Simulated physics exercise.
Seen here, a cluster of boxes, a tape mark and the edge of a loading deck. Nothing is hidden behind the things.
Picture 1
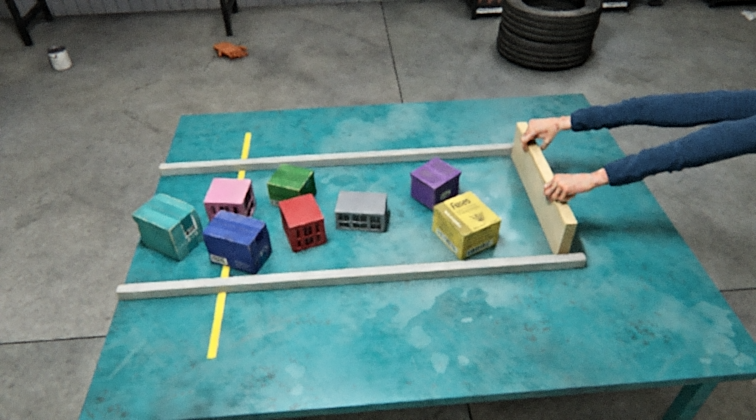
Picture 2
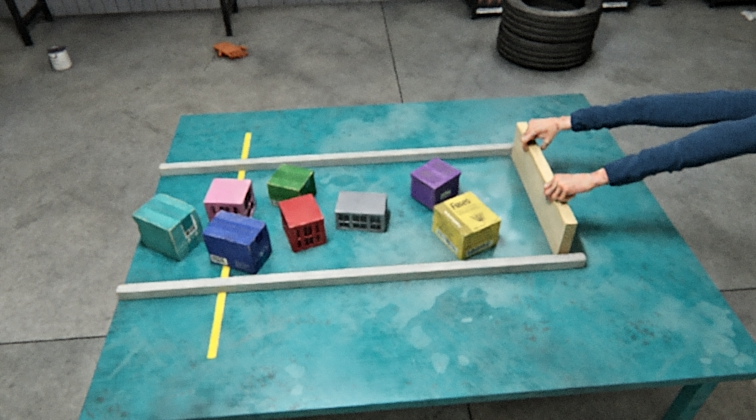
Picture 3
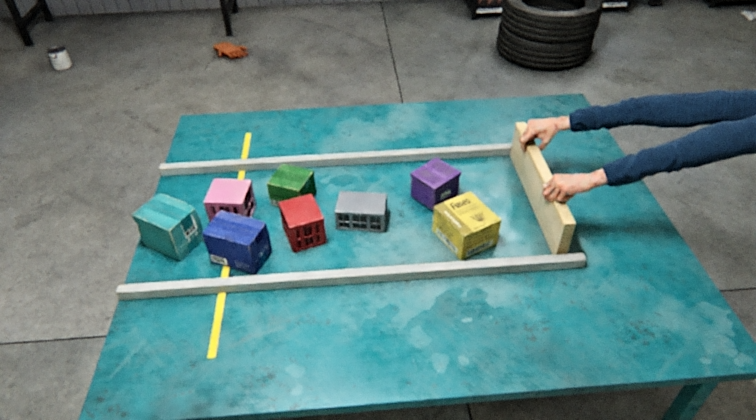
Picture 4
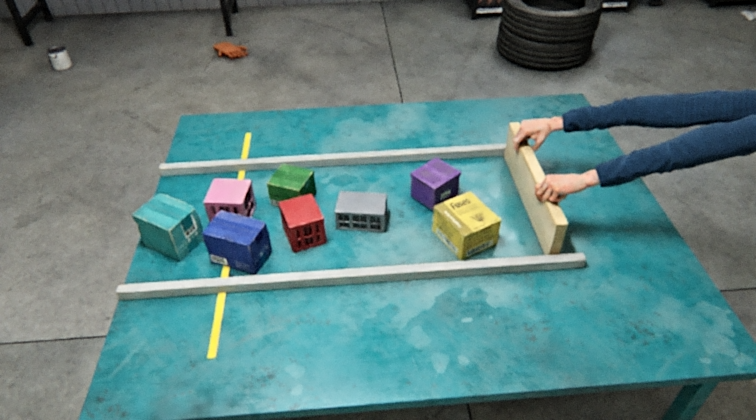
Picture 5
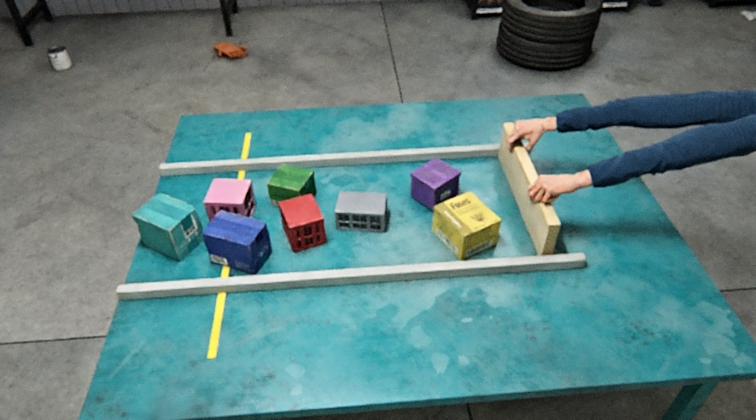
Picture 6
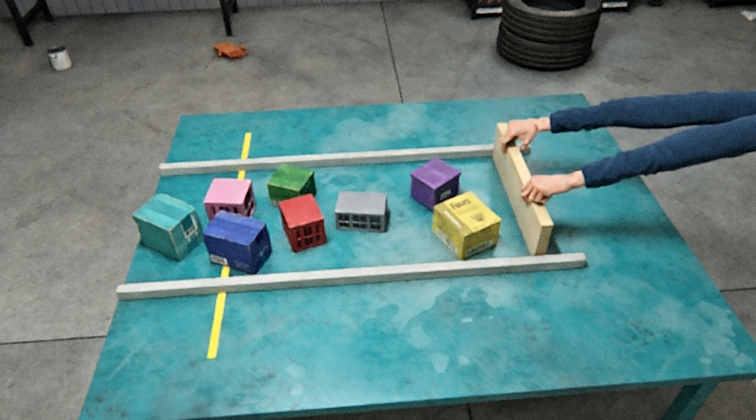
A person's blue-sleeved arms reach in from the right over a turquoise table on a concrete floor, seen from a raised, steady viewpoint. Between two pale rails sit turquoise, pink, blue, green, red, grey, purple and yellow boxes, with yellow tape crossing at left and a tire behind. Both hands slide an upright wooden plank slightly left towards the yellow box, while the boxes stay still.
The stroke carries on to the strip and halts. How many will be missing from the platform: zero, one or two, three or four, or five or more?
The number that fall off is one or two.
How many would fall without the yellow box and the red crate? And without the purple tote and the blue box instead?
It would be 0 and 1.
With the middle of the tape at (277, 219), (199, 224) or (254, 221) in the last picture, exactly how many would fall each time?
In that order 0, 5 and 0.
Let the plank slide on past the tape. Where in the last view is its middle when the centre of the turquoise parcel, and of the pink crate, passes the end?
About (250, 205), and (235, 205) for the other.
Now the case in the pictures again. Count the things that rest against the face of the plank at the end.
The number is 2.
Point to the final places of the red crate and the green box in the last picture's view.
First (158, 227), then (185, 175).
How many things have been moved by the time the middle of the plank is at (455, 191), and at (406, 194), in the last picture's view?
2 and 4.
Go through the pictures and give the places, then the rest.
In the first picture, turquoise parcel (170, 226); pink crate (231, 203); blue box (238, 242); plank (540, 185); tape (234, 222).
In the second picture, pink crate (231, 204); yellow box (466, 225).
In the third picture, blue box (238, 242); plank (539, 185).
In the fourth picture, turquoise parcel (170, 226); purple tote (435, 185).
In the fifth picture, pink crate (231, 204); red crate (303, 223).
In the sixth picture, turquoise parcel (170, 226); pink crate (231, 204); blue box (238, 242); plank (519, 187); tape (234, 222).
Early on, none off yet; turquoise parcel at rest near (170, 226); pink crate at rest near (231, 204); blue box at rest near (238, 242).
Finally, the number that fall off is one or two; lost, pink crate and turquoise parcel.
